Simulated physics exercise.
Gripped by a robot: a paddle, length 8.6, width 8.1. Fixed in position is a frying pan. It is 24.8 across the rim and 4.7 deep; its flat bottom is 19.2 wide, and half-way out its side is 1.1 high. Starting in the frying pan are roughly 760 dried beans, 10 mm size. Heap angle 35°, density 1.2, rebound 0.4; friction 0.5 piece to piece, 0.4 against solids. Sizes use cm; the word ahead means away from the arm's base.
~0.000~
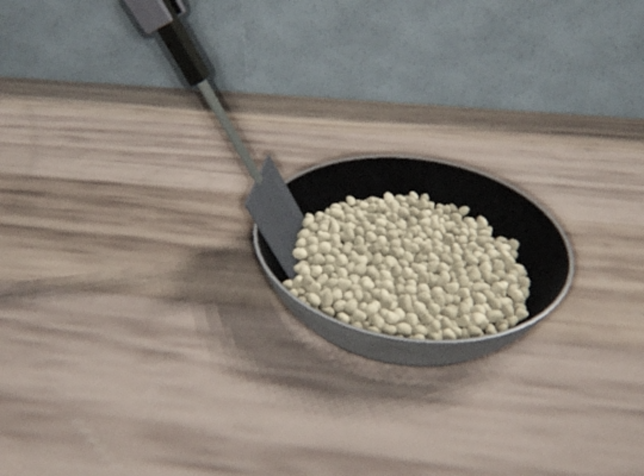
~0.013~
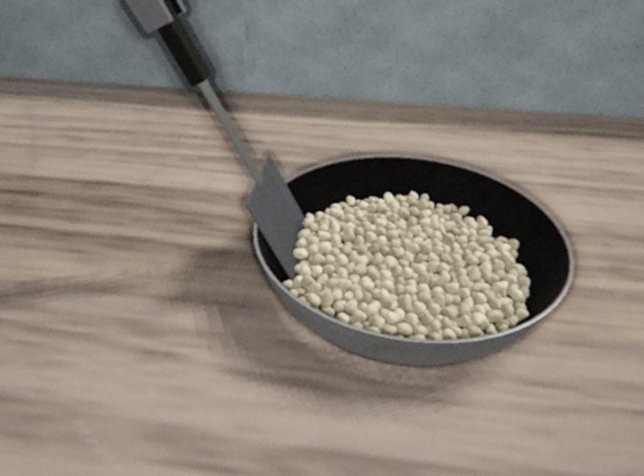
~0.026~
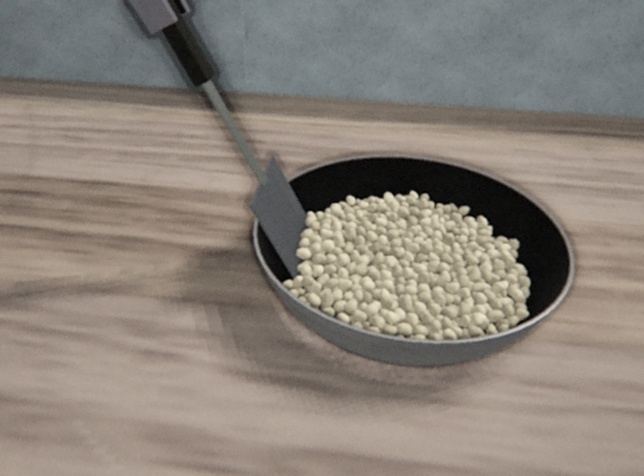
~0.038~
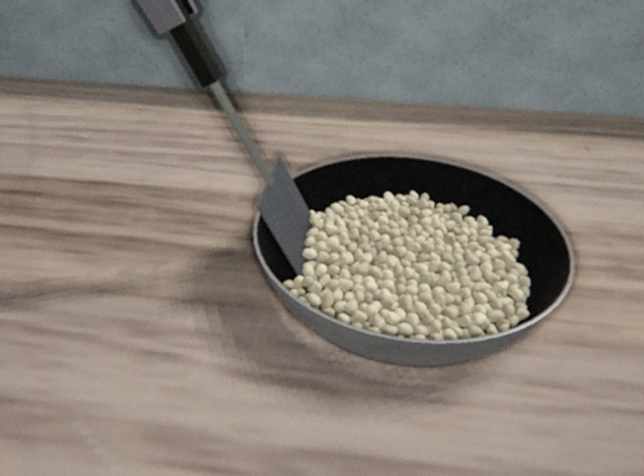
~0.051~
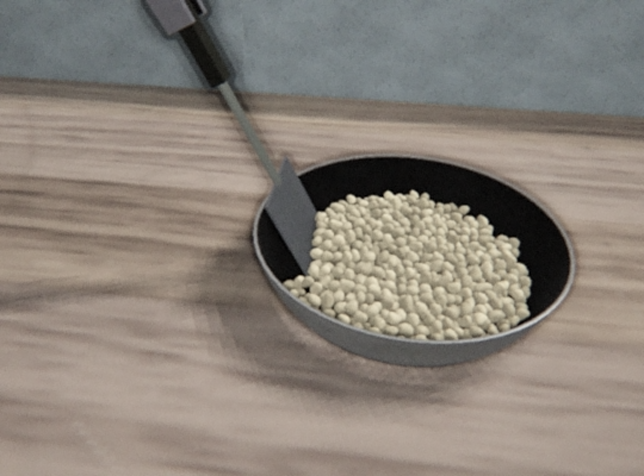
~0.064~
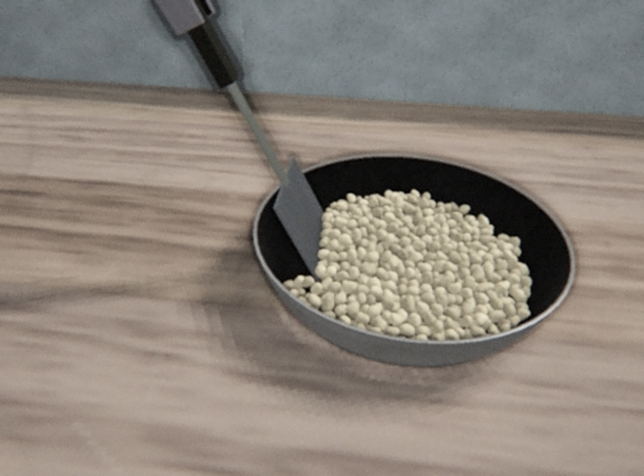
Grey spatula gripped by a robot sliding slowly right through pale dried beans, nudging them inside a dark frying pan.
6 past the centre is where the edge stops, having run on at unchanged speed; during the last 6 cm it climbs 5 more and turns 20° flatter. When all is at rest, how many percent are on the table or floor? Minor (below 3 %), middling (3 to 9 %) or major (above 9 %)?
Minor.
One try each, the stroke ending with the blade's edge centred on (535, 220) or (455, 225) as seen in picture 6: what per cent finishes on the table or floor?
Close to 15 and close to 0 per cent, respectively.
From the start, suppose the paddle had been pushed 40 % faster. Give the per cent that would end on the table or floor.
Estimated result: Some 5 %.
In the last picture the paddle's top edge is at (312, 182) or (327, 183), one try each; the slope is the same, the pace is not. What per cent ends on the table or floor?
First try about 10 %, second try about 15 %.
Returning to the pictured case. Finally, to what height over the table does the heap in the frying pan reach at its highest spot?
Some 5.5 cm above the table.
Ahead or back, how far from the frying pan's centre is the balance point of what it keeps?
Roughly 4.0 centimetres ahead.
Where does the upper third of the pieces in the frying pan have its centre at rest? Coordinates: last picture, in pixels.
The middle lies somewhere around (502, 252).
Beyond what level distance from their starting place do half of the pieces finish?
Distance: Around 3 cm.
After 0.16 s, sloping 64°, highest piece 4 above the table; 760 in the frying pan.
After 0.25 s, sloping 55°, highest piece 5 above the table; 760 in the frying pan.
After 0.49 s, sloping 44°, highest piece 5 above the table; 759 in the frying pan, 1 on the table or floor.
After 1.54 s, sloping 44°, highest piece 5 above the table; 759 in the frying pan, 1 on the table or floor.
In the end, 759 in the frying pan, 1 on the table or floor. That is 0 % on the table or floor.
